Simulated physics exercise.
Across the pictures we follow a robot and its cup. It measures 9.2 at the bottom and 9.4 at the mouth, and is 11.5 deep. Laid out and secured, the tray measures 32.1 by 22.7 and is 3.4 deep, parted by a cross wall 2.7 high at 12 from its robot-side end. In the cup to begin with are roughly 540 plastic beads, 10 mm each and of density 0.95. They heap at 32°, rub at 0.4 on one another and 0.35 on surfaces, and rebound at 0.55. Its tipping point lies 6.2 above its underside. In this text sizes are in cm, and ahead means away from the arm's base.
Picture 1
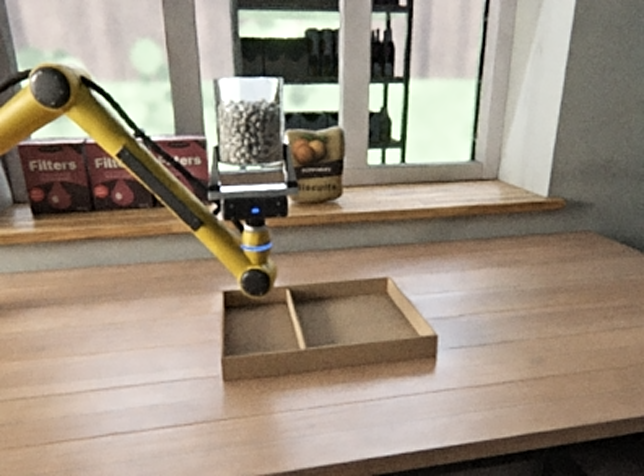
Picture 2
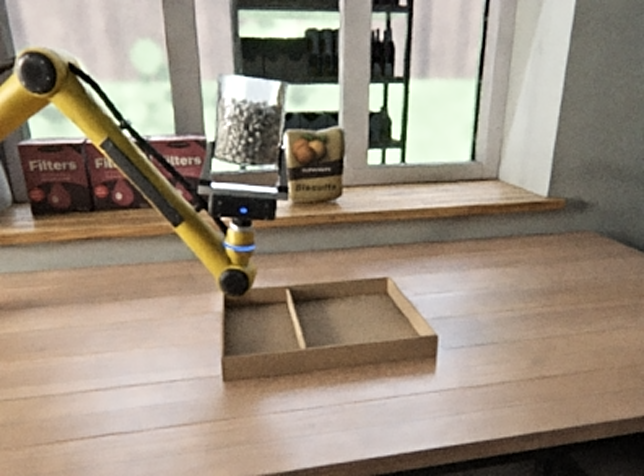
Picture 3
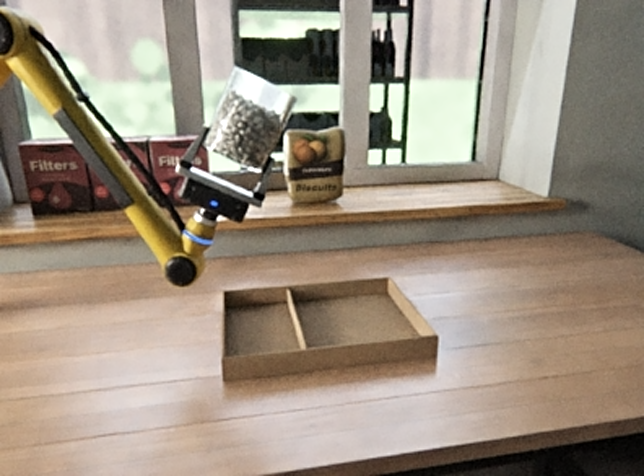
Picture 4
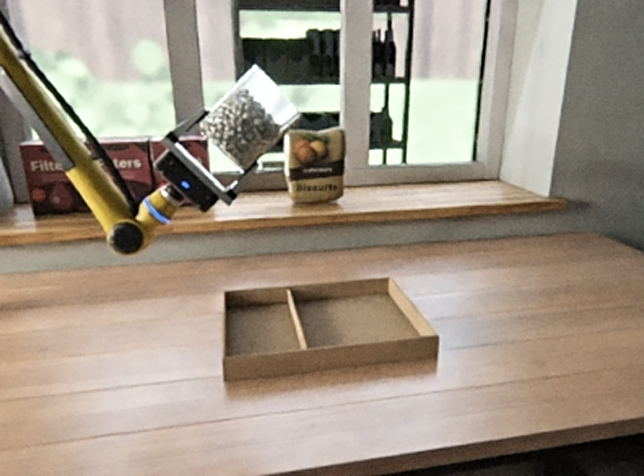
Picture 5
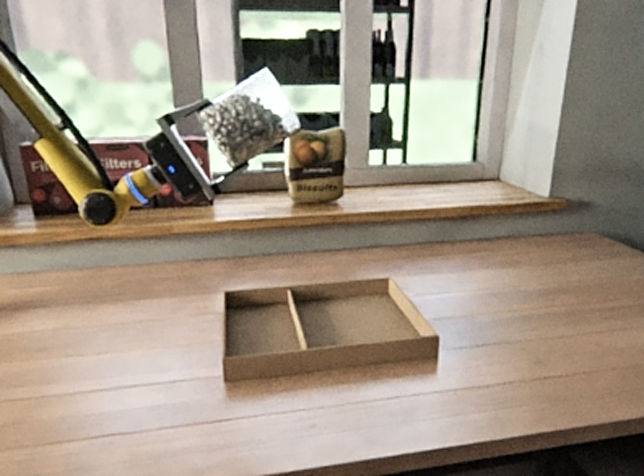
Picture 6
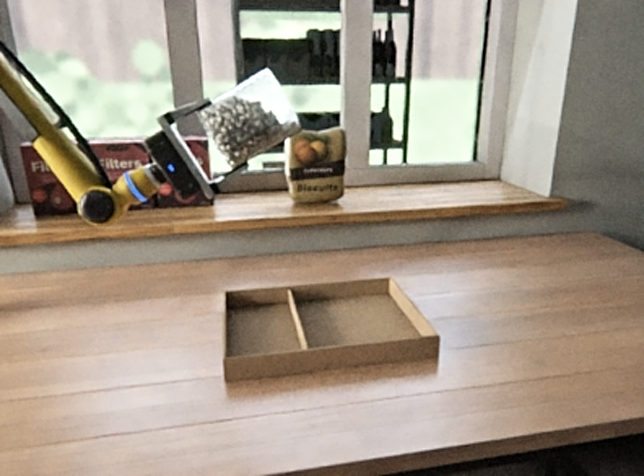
A yellow robot arm tilts a clear cup of beads steeply to the right above a table holding a divided tray.
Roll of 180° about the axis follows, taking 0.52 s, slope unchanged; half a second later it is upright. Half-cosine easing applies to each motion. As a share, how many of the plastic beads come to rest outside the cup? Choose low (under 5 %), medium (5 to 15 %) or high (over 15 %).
Low - under 5 %.
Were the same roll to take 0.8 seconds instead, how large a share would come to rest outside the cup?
It would come to close to 0 per cent.
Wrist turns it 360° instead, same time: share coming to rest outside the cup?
I'd put it at about 0 %.
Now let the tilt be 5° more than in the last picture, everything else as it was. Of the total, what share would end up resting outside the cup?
In that case I'd say some 0 per cent.
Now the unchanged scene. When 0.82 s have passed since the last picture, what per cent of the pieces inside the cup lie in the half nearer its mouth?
30 %, roughly.
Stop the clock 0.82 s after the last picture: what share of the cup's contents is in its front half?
About 45 percent, I'd say.
Then, 0.41 s after the last picture, tipped 62°, highest piece 40 above the table; 545 in the cup.
Then, 0.82 s after the last picture, tipped 22°, highest piece 39 above the table; 544 in the cup, 1 in flight or on a rim.
Then, 1.22 s after the last picture, upright, highest piece 40 above the table; 544 in the cup, 1 in the far-side part.
Then, 1.92 s after the last picture, upright, highest piece 40 above the table; 544 in the cup, 1 in the far-side part.
Final count, 544 in the cup, 1 in the far-side part. That is 0 % outside the cup.
